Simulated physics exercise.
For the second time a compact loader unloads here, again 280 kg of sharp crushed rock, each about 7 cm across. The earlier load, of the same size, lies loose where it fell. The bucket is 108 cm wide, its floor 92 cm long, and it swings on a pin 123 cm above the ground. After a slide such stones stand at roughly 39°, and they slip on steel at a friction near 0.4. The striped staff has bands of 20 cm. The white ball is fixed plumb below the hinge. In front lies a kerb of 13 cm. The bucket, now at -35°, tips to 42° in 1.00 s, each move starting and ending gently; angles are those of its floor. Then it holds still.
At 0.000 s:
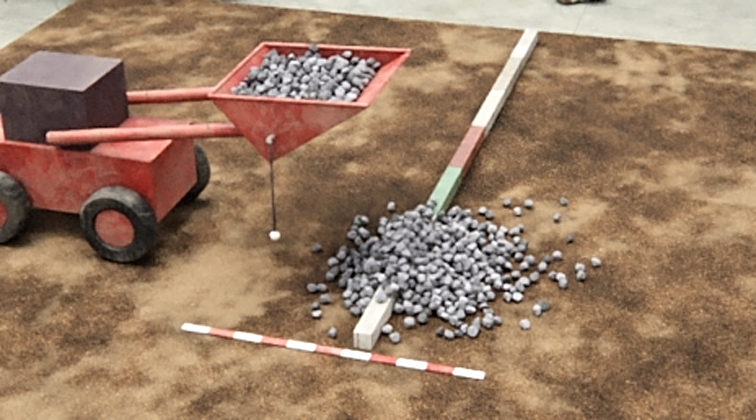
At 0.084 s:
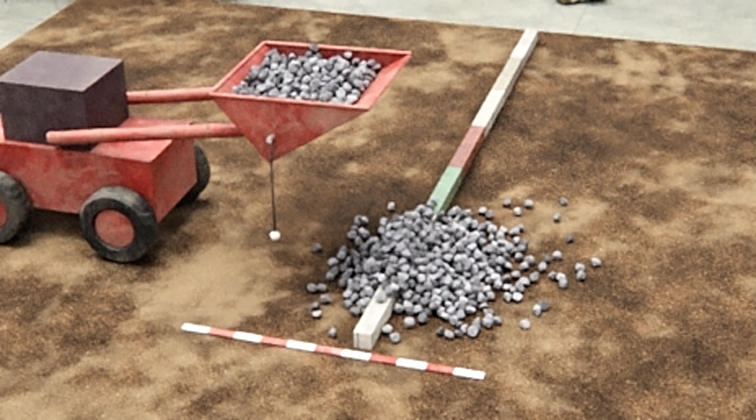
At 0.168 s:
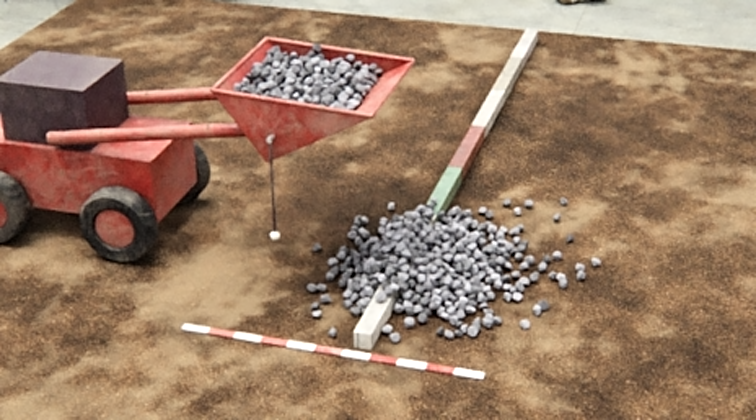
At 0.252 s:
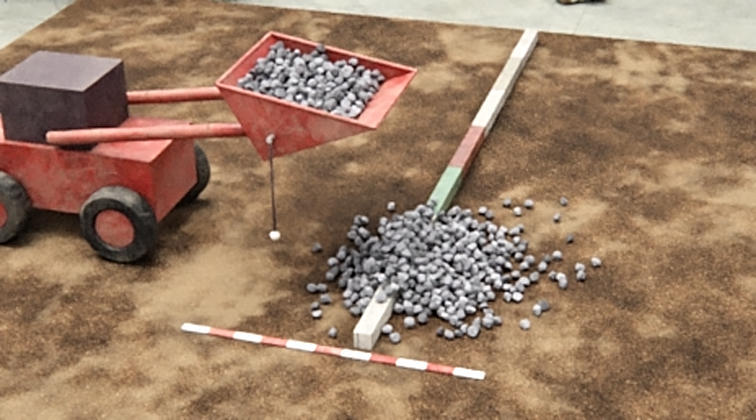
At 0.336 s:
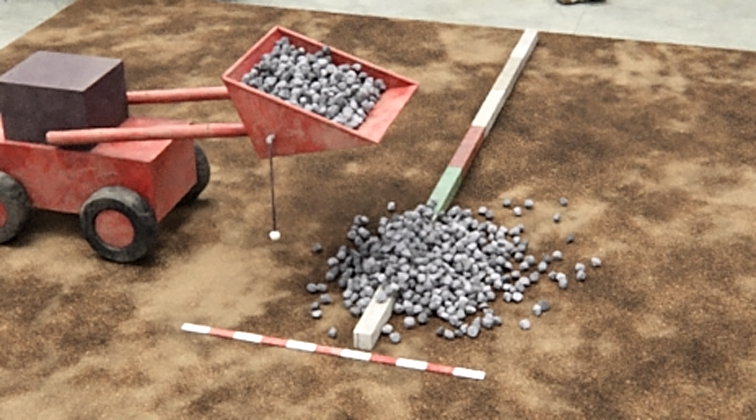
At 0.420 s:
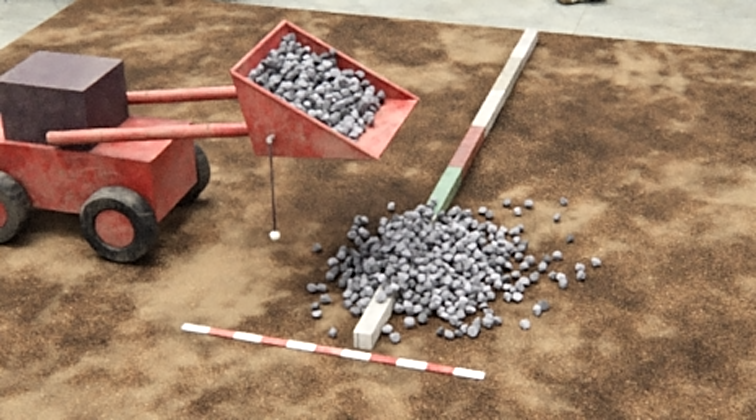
A red loader's stone-filled bucket tilting gradually forward to the right, beside a loose grey heap lying across a low kerb.
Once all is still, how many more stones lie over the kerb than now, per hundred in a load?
Close to 42 parts in a hundred.
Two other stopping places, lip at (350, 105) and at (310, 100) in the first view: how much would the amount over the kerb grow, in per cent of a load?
Near 15 per cent from the first place, 0 from the second.
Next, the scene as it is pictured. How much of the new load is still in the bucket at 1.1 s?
About 80 per cent.
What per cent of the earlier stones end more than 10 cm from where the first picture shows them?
Roughly 5 per cent of them.
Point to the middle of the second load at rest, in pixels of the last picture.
Near (405, 247).
After 0.8 s the floor is at 30°; in per cent of one load, 100 in the bucket, 36 on this side of the kerb, 64 over the kerb; the foremost stones are at (569, 273).
After 1.1 s the floor is at 42°; in per cent of one load, 82 in the bucket, 55 on this side of the kerb, 64 over the kerb; the foremost stones are at (569, 273).
After 1.5 s the floor is at 42°; in per cent of one load, 20 in the bucket, 99 on this side of the kerb, 81 over the kerb; the foremost stones are at (569, 273).
After 4.0 s the floor is at 42°; in per cent of one load, 0 in the bucket, 94 on this side of the kerb, 106 over the kerb; the foremost stones are at (575, 272). Net gain over the kerb, 42.
